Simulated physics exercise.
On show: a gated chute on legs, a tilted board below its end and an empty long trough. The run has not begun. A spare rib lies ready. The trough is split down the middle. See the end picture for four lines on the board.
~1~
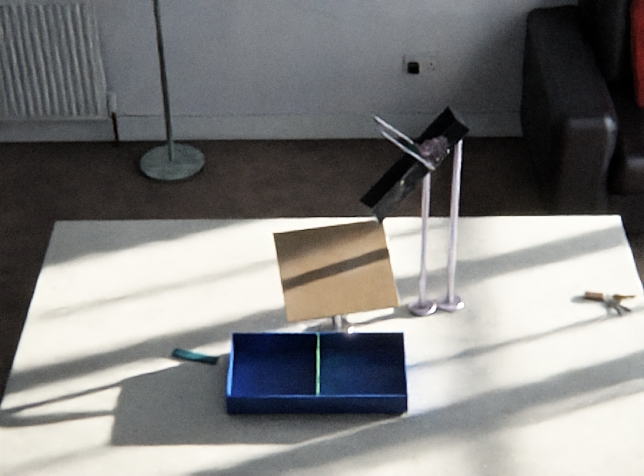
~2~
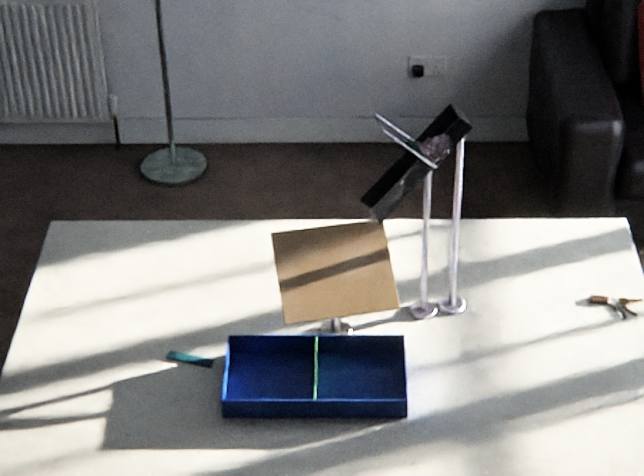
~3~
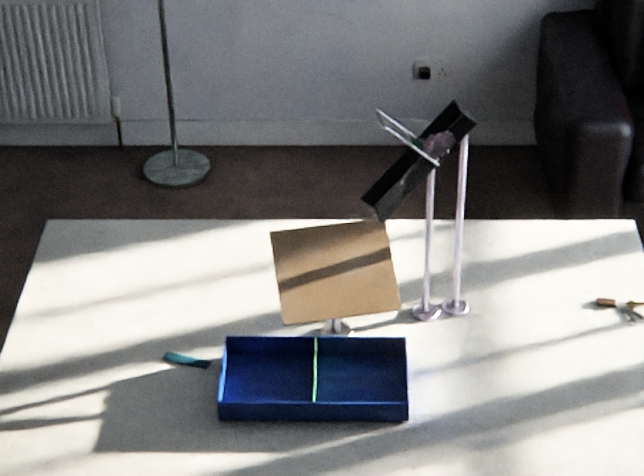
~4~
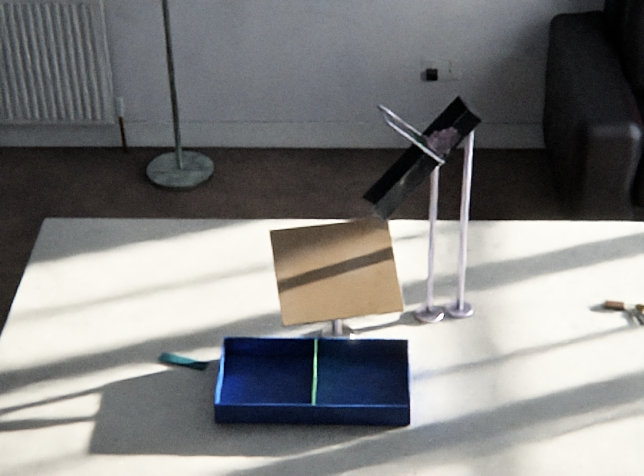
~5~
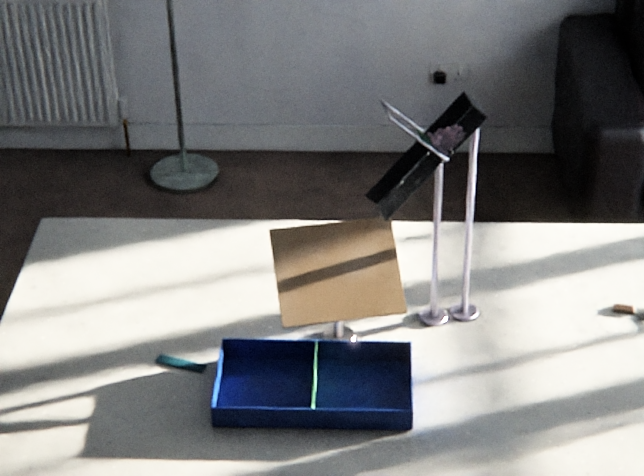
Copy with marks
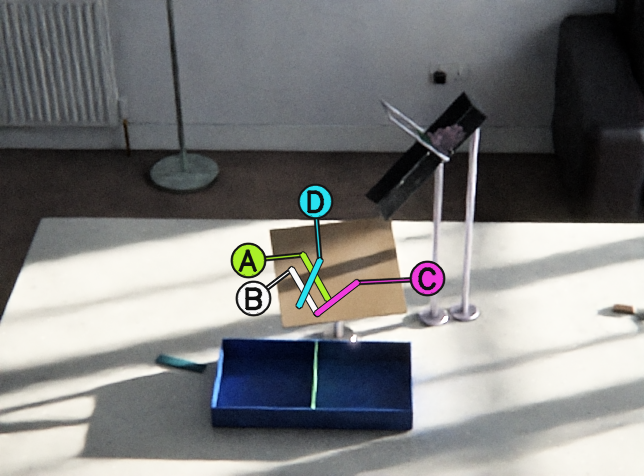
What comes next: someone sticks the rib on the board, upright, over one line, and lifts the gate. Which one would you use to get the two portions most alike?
D.
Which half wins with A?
More lands on the right.
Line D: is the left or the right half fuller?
The left half.
On the marked copy, line A from (303, 254) to (327, 298); line B from (291, 269) to (317, 313); line C from (356, 282) to (317, 313); line D from (319, 260) to (299, 305).
If A is chosen, of what is caught, a small share in the left half, all but a few in the right.
If B is chosen, of what is caught, close to a quarter in the left half, the bulk in the right.
If C is chosen, of what is caught, all but a few in the left half, a small share in the right.
If D is chosen, of what is caught, close to two thirds in the left half, close to a third in the right.
